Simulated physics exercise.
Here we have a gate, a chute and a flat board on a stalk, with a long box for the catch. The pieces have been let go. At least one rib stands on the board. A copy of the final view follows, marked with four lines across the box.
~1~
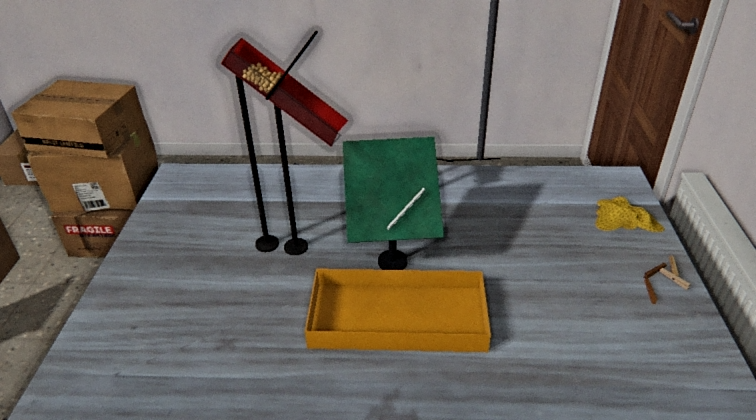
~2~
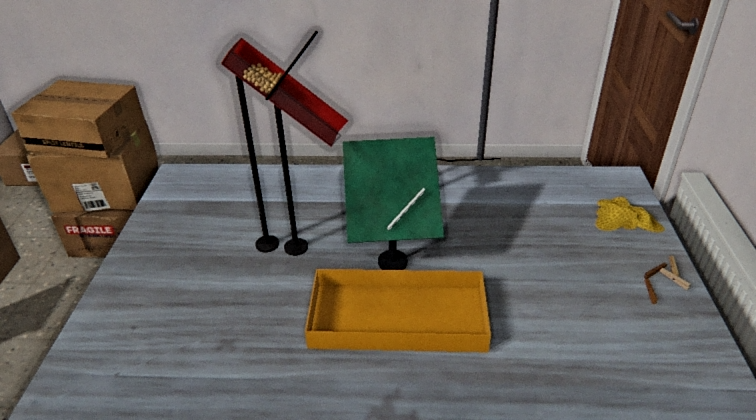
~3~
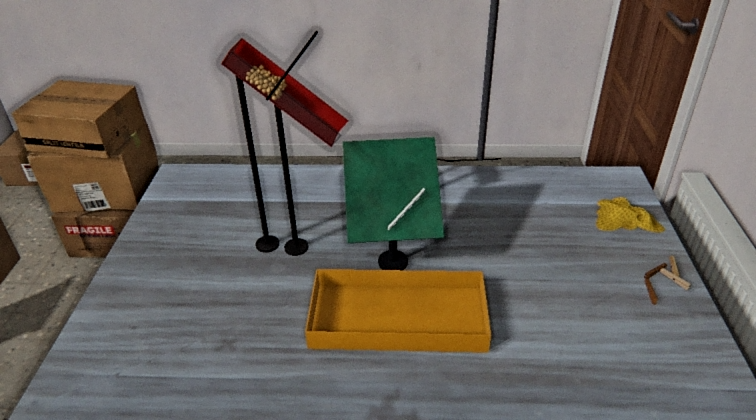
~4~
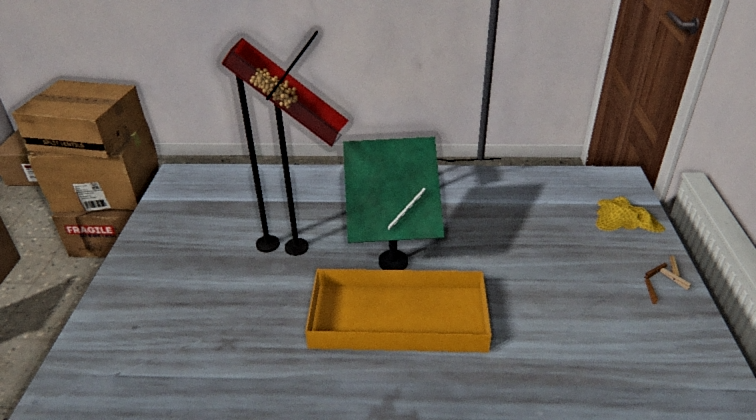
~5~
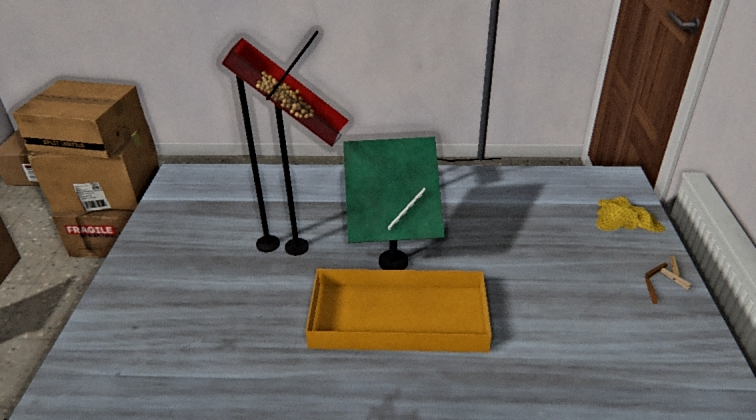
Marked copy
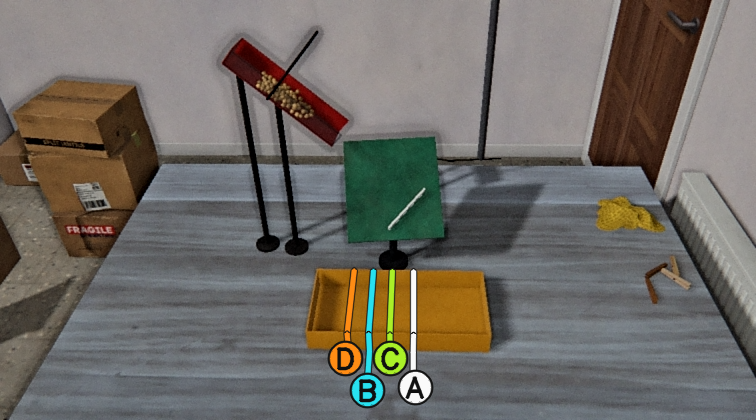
The clip opens on a tilted red chute holding a cluster of small tan pieces near its upper part, beside a green board with a white rib and an empty yellow box. The pieces start sliding down to the right, then spread into a longer trail along the chute's lower half.
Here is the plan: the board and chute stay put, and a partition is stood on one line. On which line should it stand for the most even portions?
It is B.
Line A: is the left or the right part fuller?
Left.
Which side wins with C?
Left.
On the marked copy, line A crosses the front rim at (413, 334); line B crosses the front rim at (368, 333); line C crosses the front rim at (389, 333); line D crosses the front rim at (347, 332).
If A is chosen, of what is caught, nearly all on the left of the divider, a small part on the right.
If B is chosen, of what is caught, about half on the left of the divider, about half on the right.
If C is chosen, of what is caught, nearly all on the left of the divider, a small part on the right.
If D is chosen, of what is caught, a small part on the left of the divider, nearly all on the right.
